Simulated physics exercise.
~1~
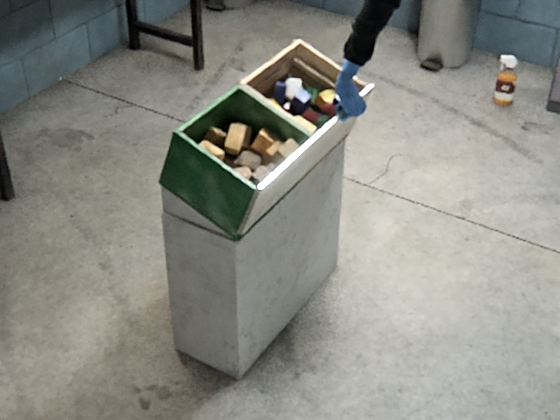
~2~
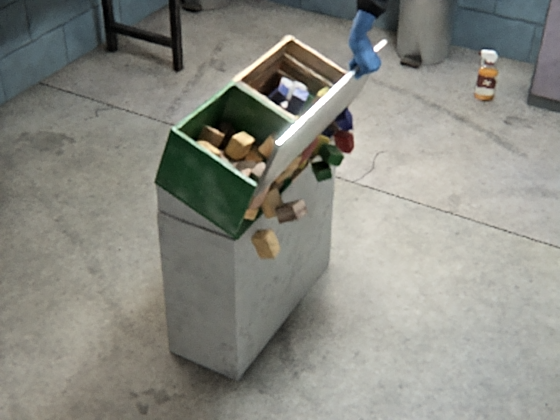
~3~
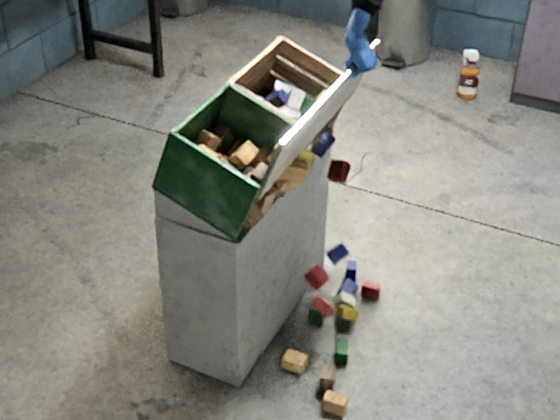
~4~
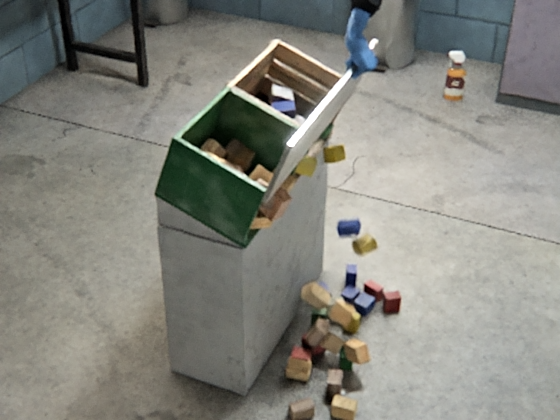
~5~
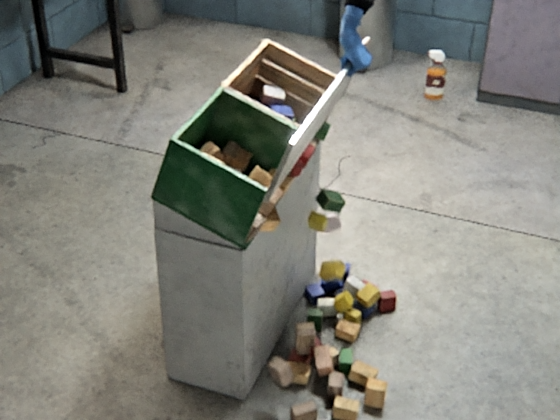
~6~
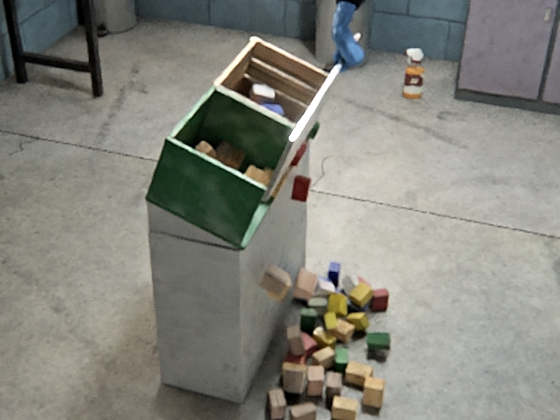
A green chute and a pale wooden chute sit side by side, tilted down to the right, on a grey stand in a concrete-floored room with blue block walls, seen from above. The green one holds plain wood blocks, the other coloured bricks, while a blue-gloved hand reaches to the pale gate along their lower edge. The gate swings outward and pieces begin tumbling over the side. Coloured bricks and wood blocks drop to the floor at right and gather in a growing mixed heap. Finally a red brick is still falling, and some pieces remain in both chutes.
